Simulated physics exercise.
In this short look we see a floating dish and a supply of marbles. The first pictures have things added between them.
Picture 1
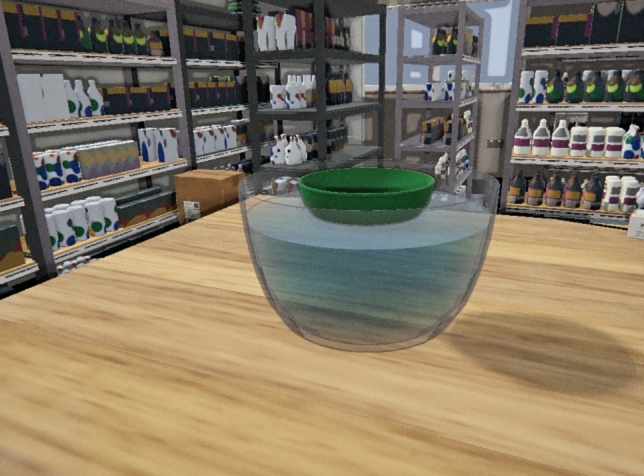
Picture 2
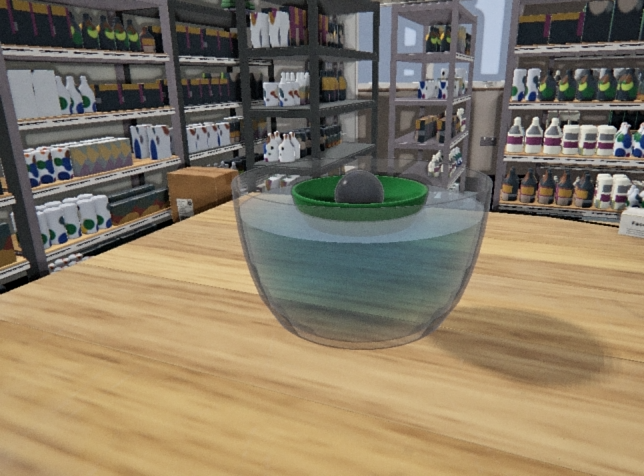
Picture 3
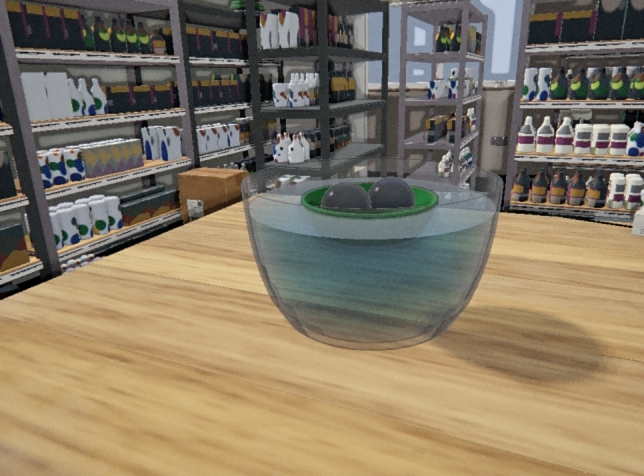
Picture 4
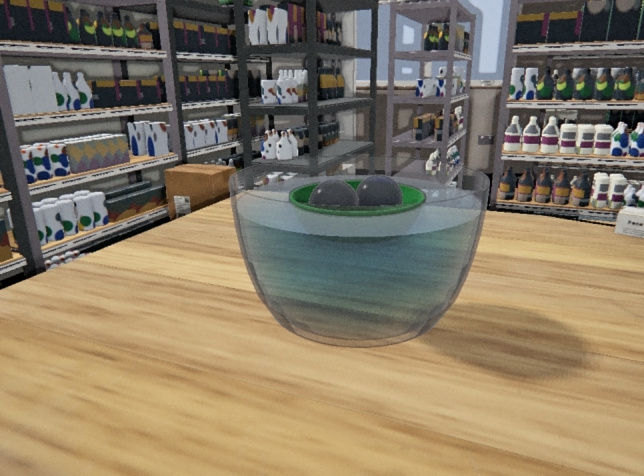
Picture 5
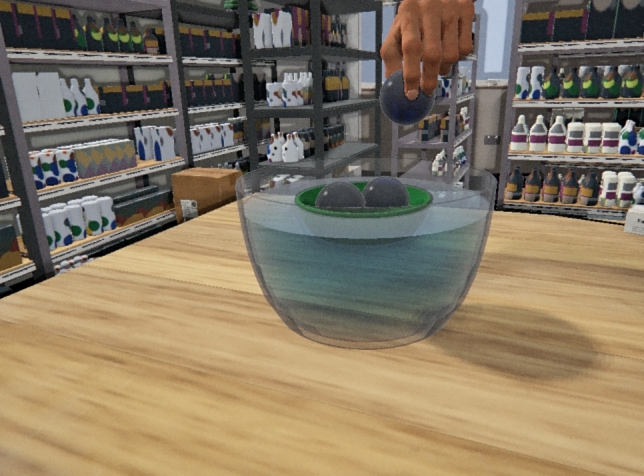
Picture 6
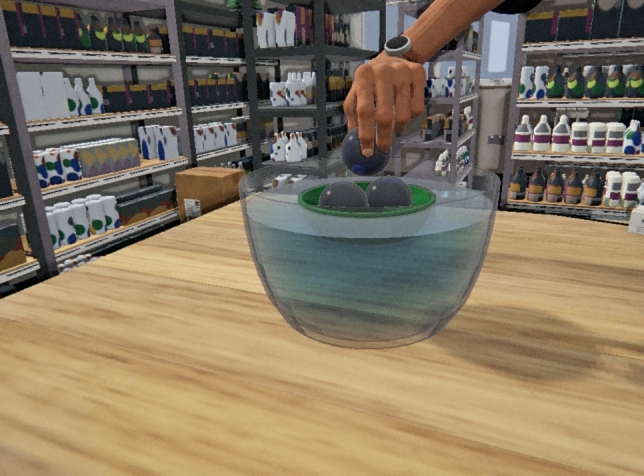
A hand lowered a dark marble toward a green dish floating in a clear bowl of water, after two others had appeared inside it one by one and the dish had settled deeper.
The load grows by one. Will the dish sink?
Yes, goes down.
Next, the glass marble is in and the dish dips.
After that, water pours in over its edge.
Finally, the dish lies on the bottom with its load.
